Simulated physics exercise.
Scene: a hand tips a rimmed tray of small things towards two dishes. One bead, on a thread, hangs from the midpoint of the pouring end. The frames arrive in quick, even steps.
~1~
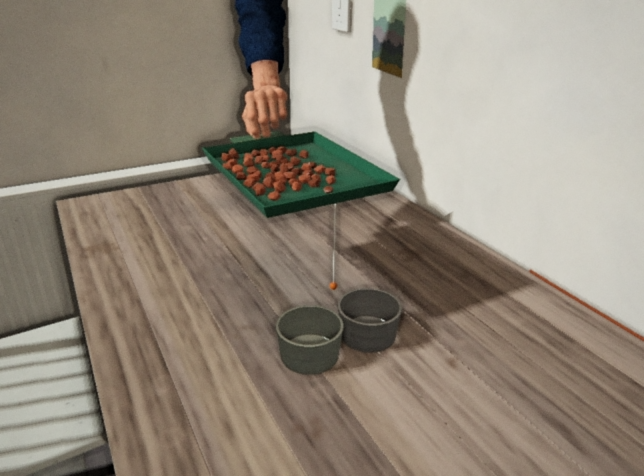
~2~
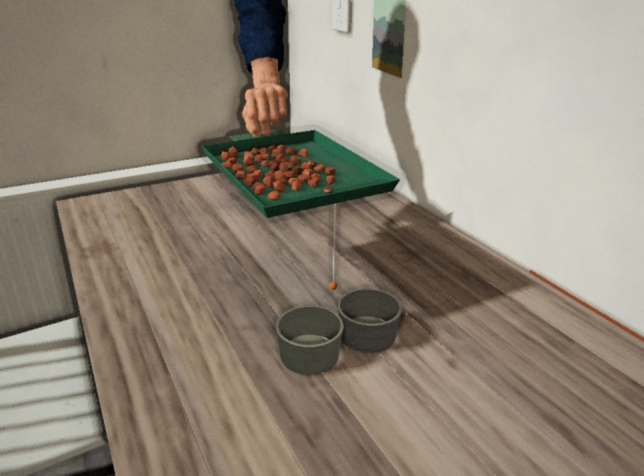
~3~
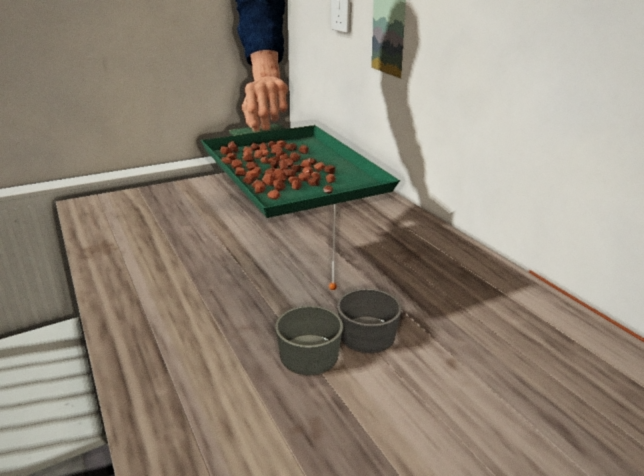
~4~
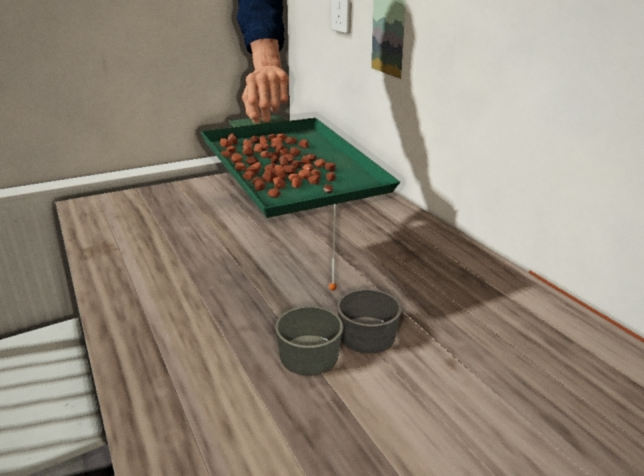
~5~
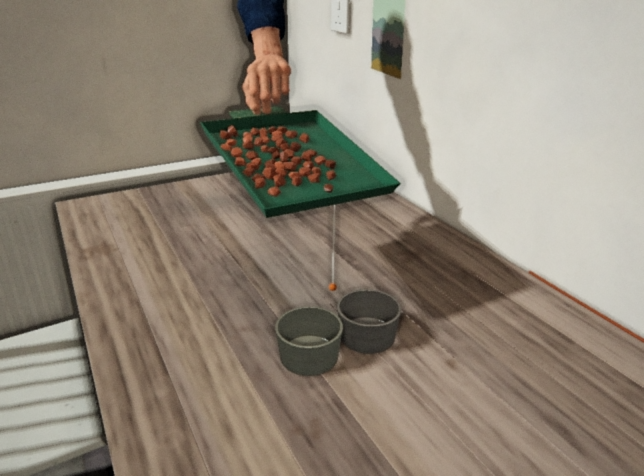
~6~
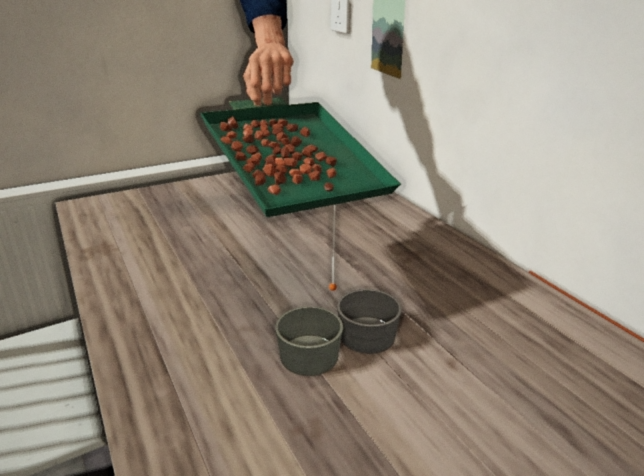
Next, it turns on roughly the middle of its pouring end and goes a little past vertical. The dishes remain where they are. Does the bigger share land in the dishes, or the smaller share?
The bigger share lands in them.
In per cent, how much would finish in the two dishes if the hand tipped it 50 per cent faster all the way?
Estimate: Some 70%.
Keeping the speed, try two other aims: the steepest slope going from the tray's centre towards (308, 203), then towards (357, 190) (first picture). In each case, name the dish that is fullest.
For the first slope the lefthand dish, for the second the righthand dish.
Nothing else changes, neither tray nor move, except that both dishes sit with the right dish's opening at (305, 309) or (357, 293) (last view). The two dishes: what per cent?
Roughly 10 per cent, and 20 per cent.
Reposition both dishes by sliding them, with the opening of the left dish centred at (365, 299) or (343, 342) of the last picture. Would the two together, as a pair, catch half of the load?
For the earlier try a smaller portion is kept, for the later one a smaller portion.
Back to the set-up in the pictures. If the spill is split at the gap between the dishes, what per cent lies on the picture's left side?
Around 10 %.
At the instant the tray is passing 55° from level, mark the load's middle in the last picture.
(331, 185).
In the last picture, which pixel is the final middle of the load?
I'd say the middle ends up at about (367, 334).
Soon after the last picture, tray tipped steeply; all on the tray.
A little later, tray tipped right over; about two thirds on the tray; a small part in the right dish; a small part outside both; about a quarter in the air.
Later still, tray tipped past a quarter turn; about a quarter in the left dish; about a third in the right dish; about a third outside both.
At rest, tray tipped past a quarter turn; about a quarter in the left dish; about a third in the right dish; about a third outside both.
